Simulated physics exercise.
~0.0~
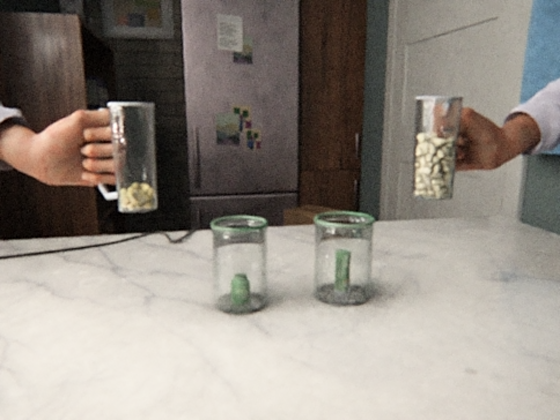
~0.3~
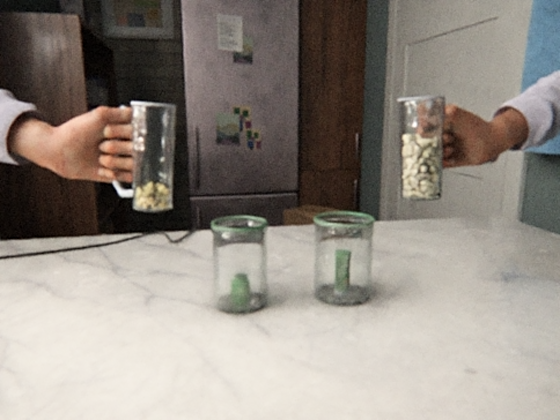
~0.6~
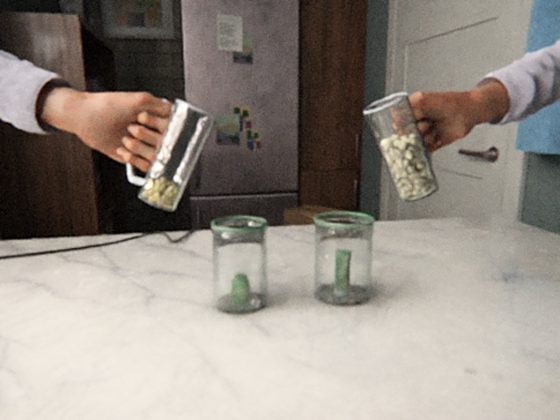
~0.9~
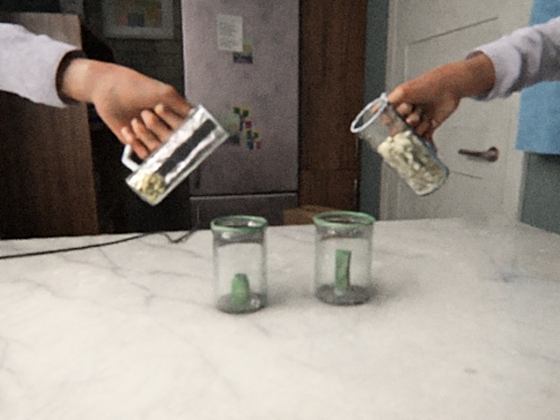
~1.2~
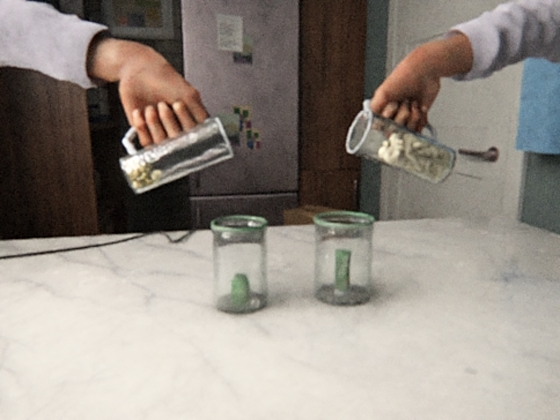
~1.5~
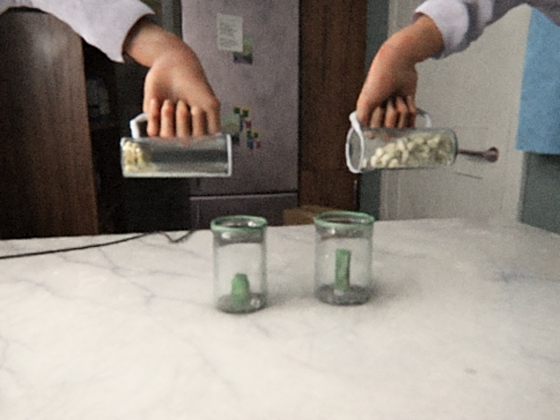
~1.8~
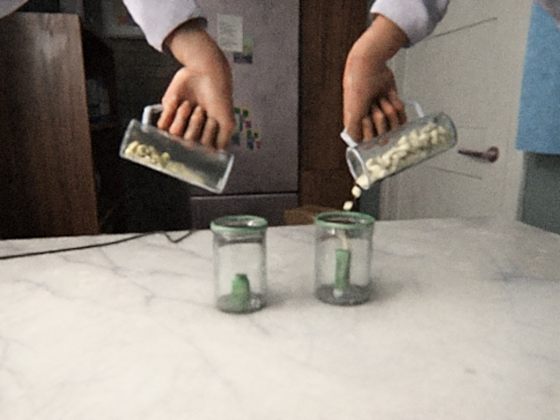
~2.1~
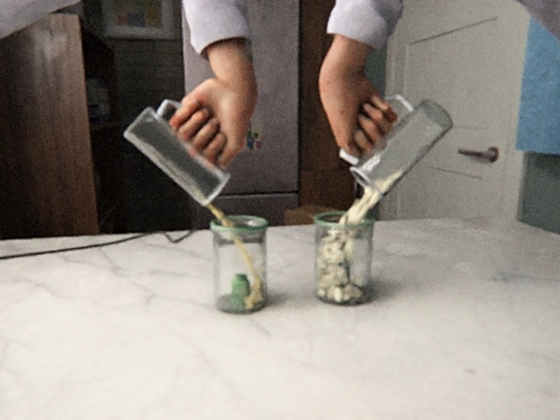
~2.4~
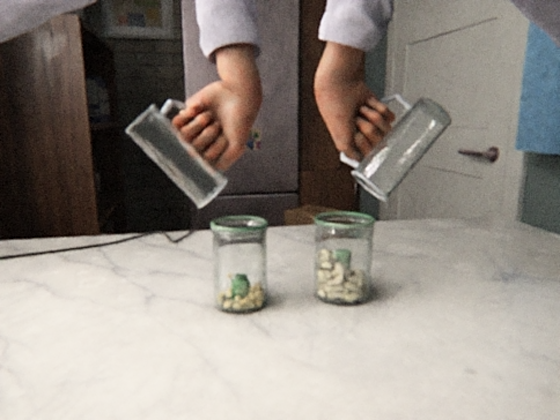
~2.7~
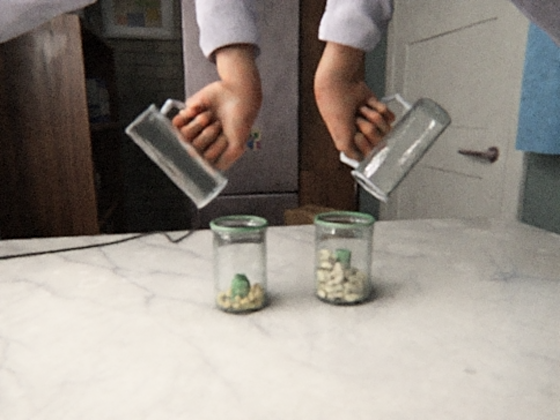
In the video, two hands bring clear cups of pale dry pieces over two green-rimmed glass jars on a marble counter and tip them until they empty, leaving a low layer in the left jar and a deeper pile in the right, both green objects still showing.
